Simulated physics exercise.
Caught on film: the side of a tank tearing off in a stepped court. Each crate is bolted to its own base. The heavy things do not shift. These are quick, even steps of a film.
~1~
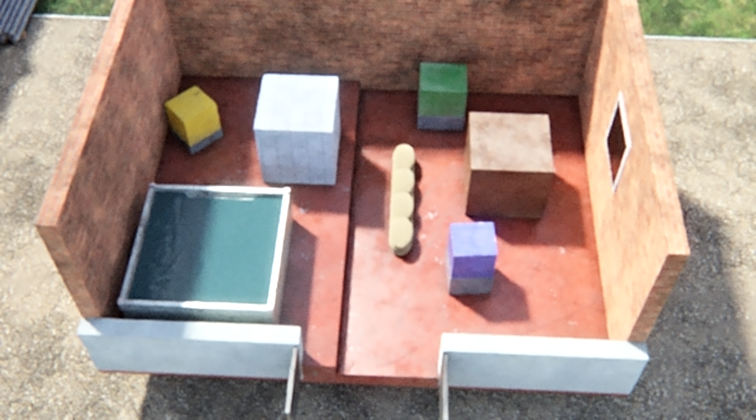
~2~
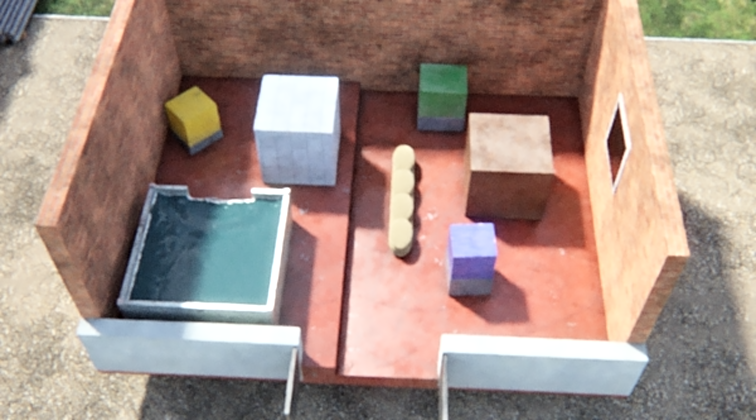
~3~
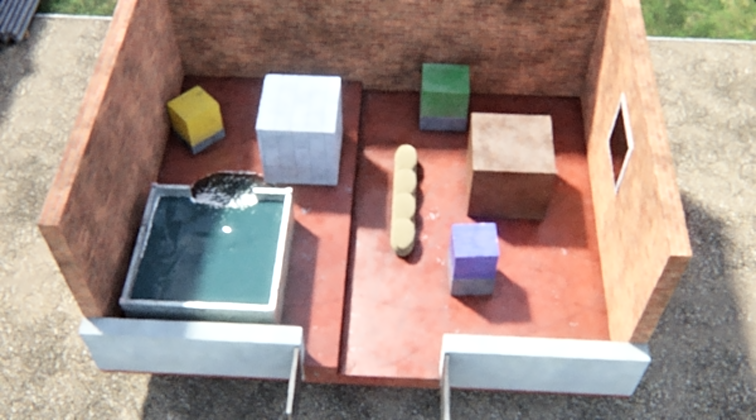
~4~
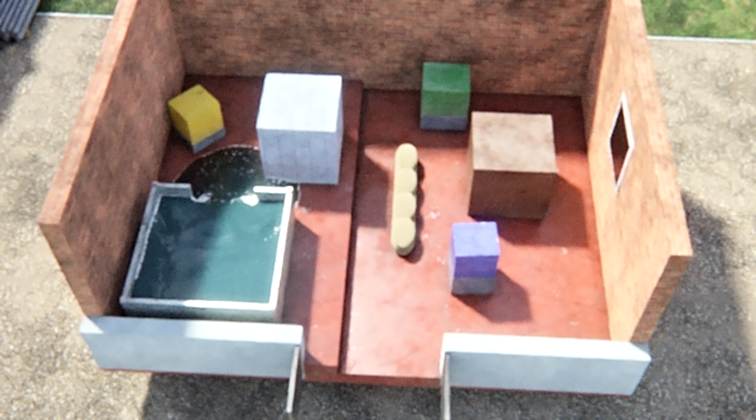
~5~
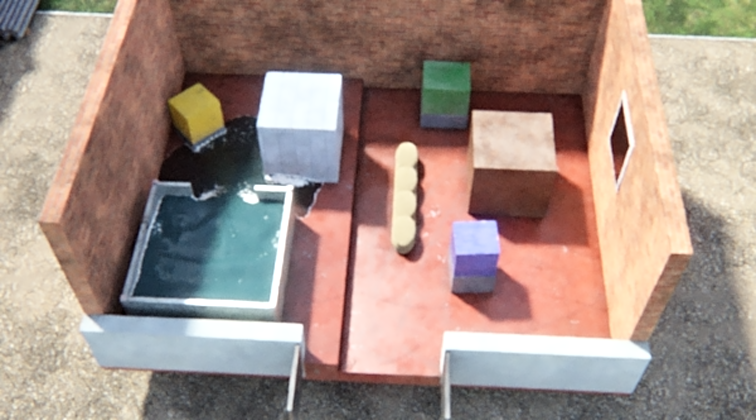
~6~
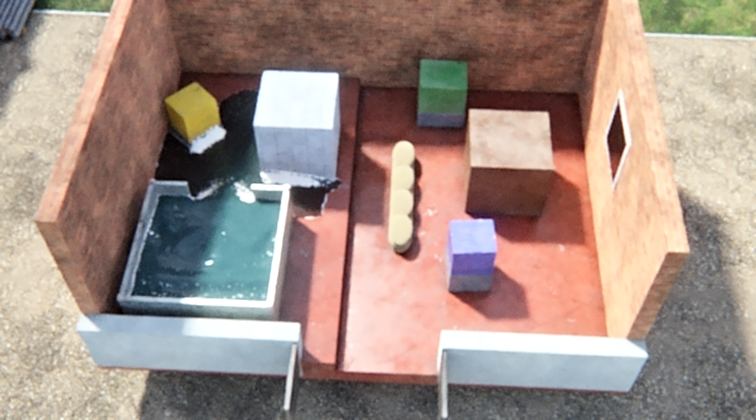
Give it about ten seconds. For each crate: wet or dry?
In the end: The blue crate escapes dry; the green crate escapes dry; the yellow crate is wetted.
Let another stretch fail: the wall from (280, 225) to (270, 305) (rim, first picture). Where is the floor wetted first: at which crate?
The one in blue.
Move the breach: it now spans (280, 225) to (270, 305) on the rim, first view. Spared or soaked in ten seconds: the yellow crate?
In short: Yellow crate escapes it.
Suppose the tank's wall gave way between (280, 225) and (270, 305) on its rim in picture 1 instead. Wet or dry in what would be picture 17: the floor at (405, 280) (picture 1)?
At that place: Covered.
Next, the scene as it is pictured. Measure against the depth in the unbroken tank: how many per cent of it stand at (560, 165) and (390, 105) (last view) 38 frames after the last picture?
Roughly 4 and 18 per cent, in turn.
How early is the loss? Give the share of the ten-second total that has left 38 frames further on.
Near 15 in a hundred.
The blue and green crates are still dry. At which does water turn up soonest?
It is the green one.
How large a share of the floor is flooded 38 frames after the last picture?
About 70 per cent.
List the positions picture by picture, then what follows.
Still water in the open tank at (209, 247), in the first picture.
The front is at a hidden place, out from the gap on the open tank's far side, in the second picture.
Water pours out on the open tank's far side and has run to (253, 177), in the third picture.
Water pours out on the open tank's far side and has run to (254, 152), in the fourth picture.
The front is at (237, 122), out from the gap on the open tank's far side, in the fifth picture.
The front is at (243, 94), out from the gap on the open tank's far side, in the sixth picture.
A moment on, water covers 25 % of the floor; the blue crate not reached, the green crate not reached, the yellow crate water round its plinth.
Next, water covers 35 % of the floor; the blue crate not reached, the green crate water round its plinth, the yellow crate water round its plinth.
Then, water covers 50 % of the floor; the blue crate not reached, the green crate water round its plinth, the yellow crate water round its plinth.
Later, water covers 70 % of the floor; the blue crate water round its plinth, the green crate water round its plinth, the yellow crate water round its plinth.
In the end, water covers 95 % of the floor; the blue crate stayed above the water, the green crate stayed above the water, the yellow crate was topped.
